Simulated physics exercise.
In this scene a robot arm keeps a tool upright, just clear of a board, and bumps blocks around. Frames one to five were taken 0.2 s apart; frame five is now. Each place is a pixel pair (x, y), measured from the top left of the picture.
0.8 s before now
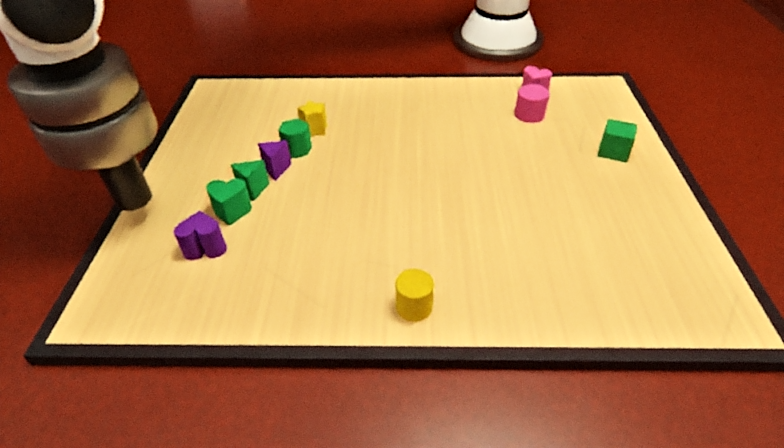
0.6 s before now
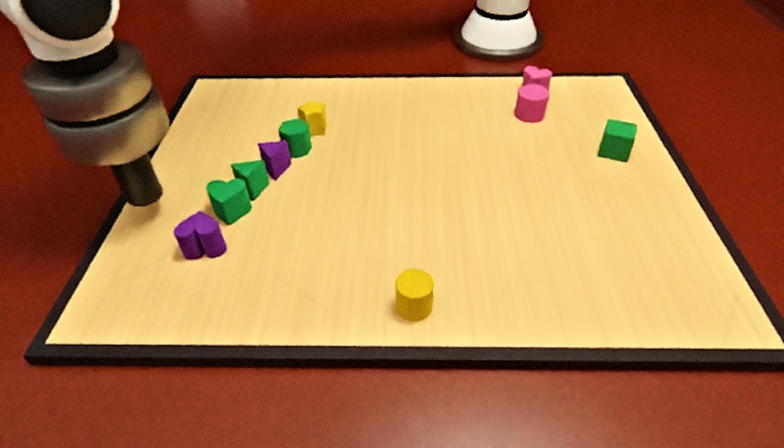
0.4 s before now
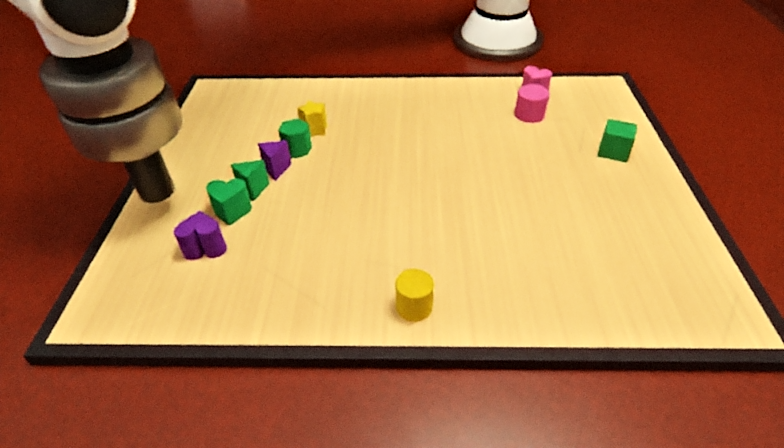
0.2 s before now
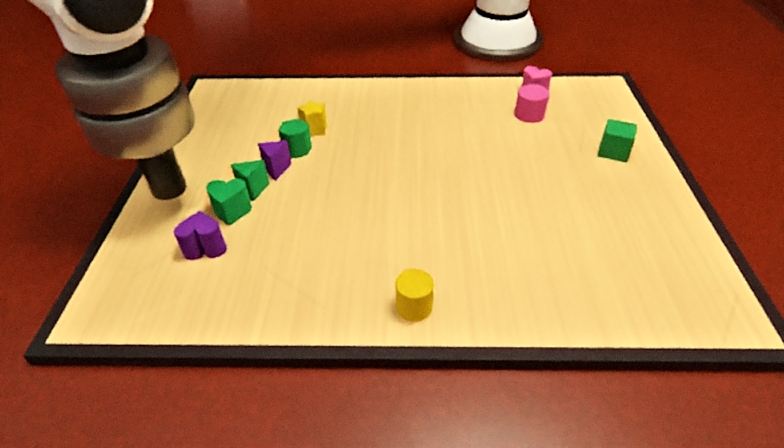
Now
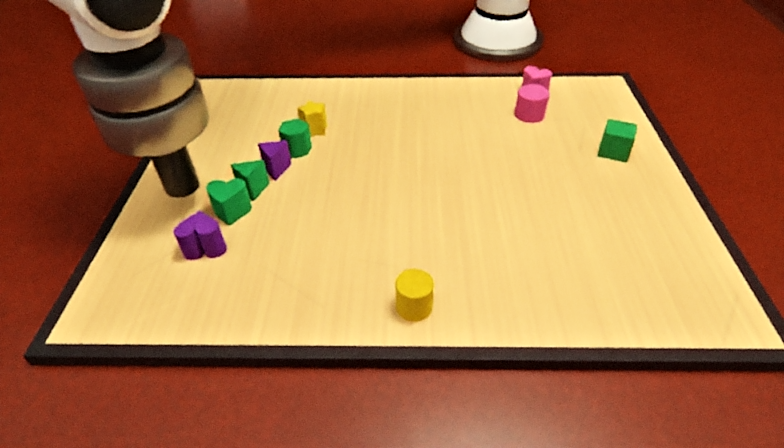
Dark robotic arm tool moving slowly right across a wooden board's left side toward a diagonal row of motionless coloured blocks.
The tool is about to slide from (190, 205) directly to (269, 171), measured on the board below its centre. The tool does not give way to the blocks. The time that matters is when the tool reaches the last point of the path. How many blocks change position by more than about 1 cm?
Count: Two.
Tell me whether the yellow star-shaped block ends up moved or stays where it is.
Left where it is.
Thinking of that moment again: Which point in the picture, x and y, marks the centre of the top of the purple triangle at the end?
I predict (289, 142).
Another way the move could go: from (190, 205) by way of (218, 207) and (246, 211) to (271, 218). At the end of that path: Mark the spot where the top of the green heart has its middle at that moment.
At pixel (294, 207).
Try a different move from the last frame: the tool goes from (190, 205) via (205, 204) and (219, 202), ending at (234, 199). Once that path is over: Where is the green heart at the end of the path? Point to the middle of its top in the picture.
Most likely (247, 191).
On the path given first. One third of the way, tool (212, 175); nothing pushed yet.
Two thirds of the way, tool (239, 163); green triangle (260, 163), turned 60° clockwise.
At the end, tool (265, 153); green heart still; green triangle (271, 161), turned 95° clockwise; purple triangle (289, 142), turned 15° clockwise; yellow star-shaped block still.
